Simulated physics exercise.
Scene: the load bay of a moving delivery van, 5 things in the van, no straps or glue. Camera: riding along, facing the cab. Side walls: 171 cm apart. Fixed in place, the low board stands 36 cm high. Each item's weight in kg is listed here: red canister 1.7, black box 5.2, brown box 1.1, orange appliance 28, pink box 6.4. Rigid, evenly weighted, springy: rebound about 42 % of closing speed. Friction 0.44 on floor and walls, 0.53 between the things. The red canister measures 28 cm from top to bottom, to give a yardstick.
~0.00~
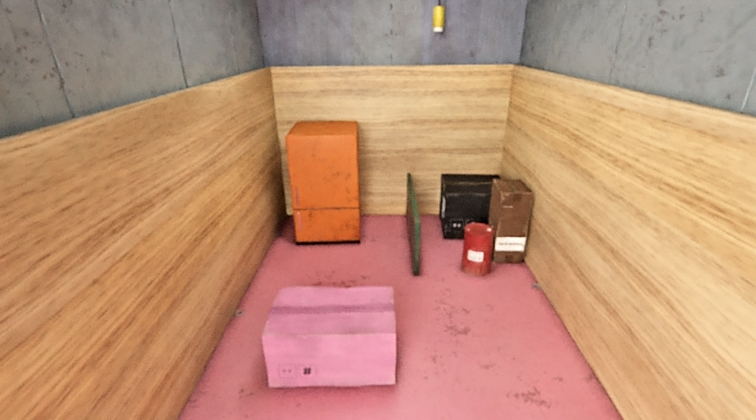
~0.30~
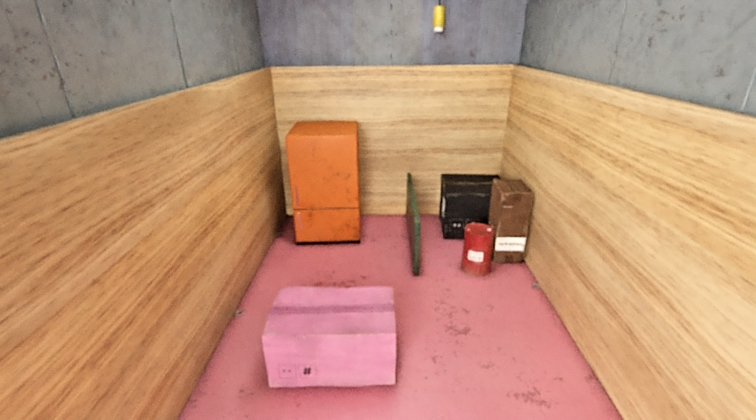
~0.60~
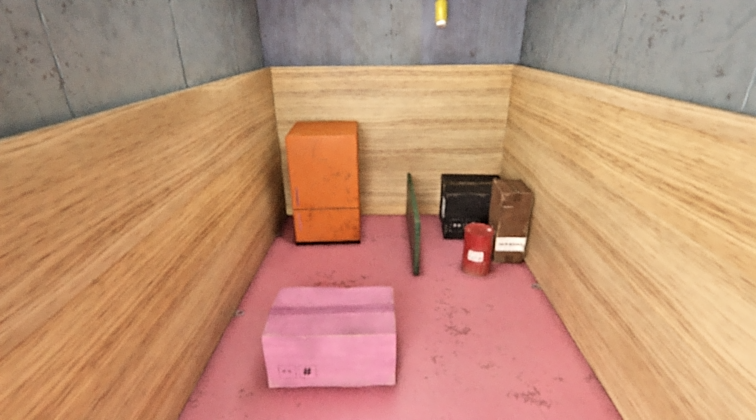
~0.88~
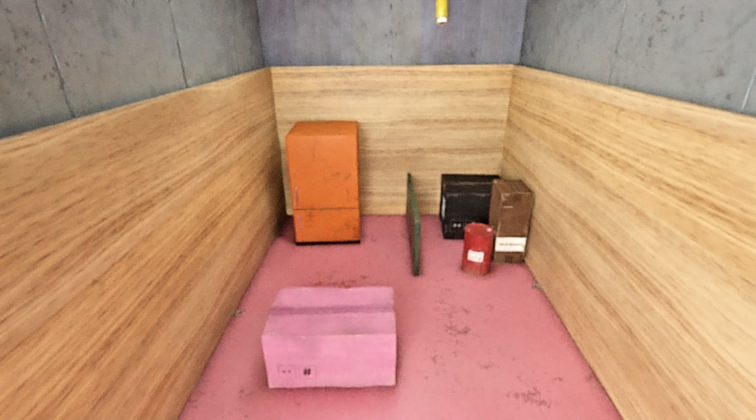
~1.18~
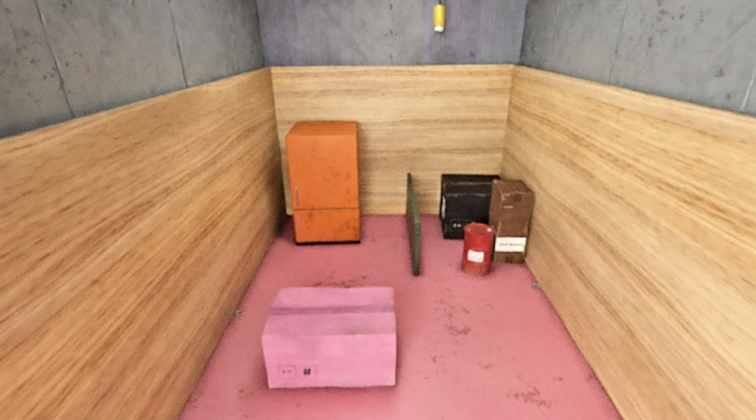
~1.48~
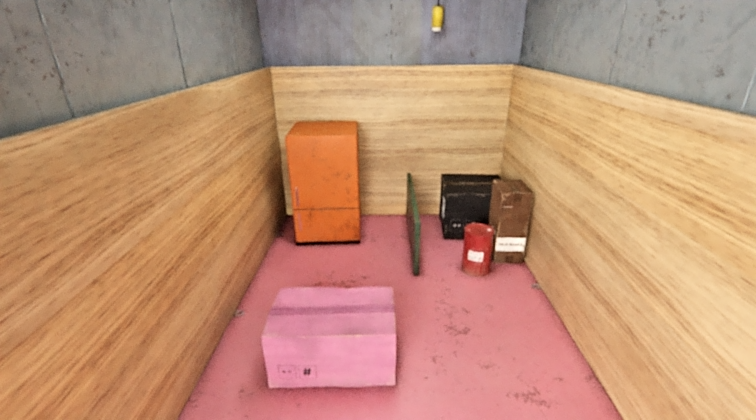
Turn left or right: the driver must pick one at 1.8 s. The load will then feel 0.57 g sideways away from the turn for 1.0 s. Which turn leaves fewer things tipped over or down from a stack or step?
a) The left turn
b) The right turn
a, the left turn.
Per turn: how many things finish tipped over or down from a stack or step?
Results - left: 0, right: 1.
Turning left. At 2.38 s, push 0.57 g right; red canister moved 9 cm near (491, 250); black box moved 4 cm near (477, 206); orange appliance moved 9 cm.
After 2.68 s, push 0.27 g right; red canister moved 18 cm near (507, 252); black box moved 4 cm near (477, 206); orange appliance moved 28 cm.
In the end (3.4 s), not toppled but over 15 cm from the start, red canister, orange appliance and pink box; the other 2 under 15 cm from the start. At the end, from the last picture's camera, red canister near (510, 252), black box near (477, 206).
Turning right instead, brown box tipped over or down from a stack or step, 1 of 5 in all.
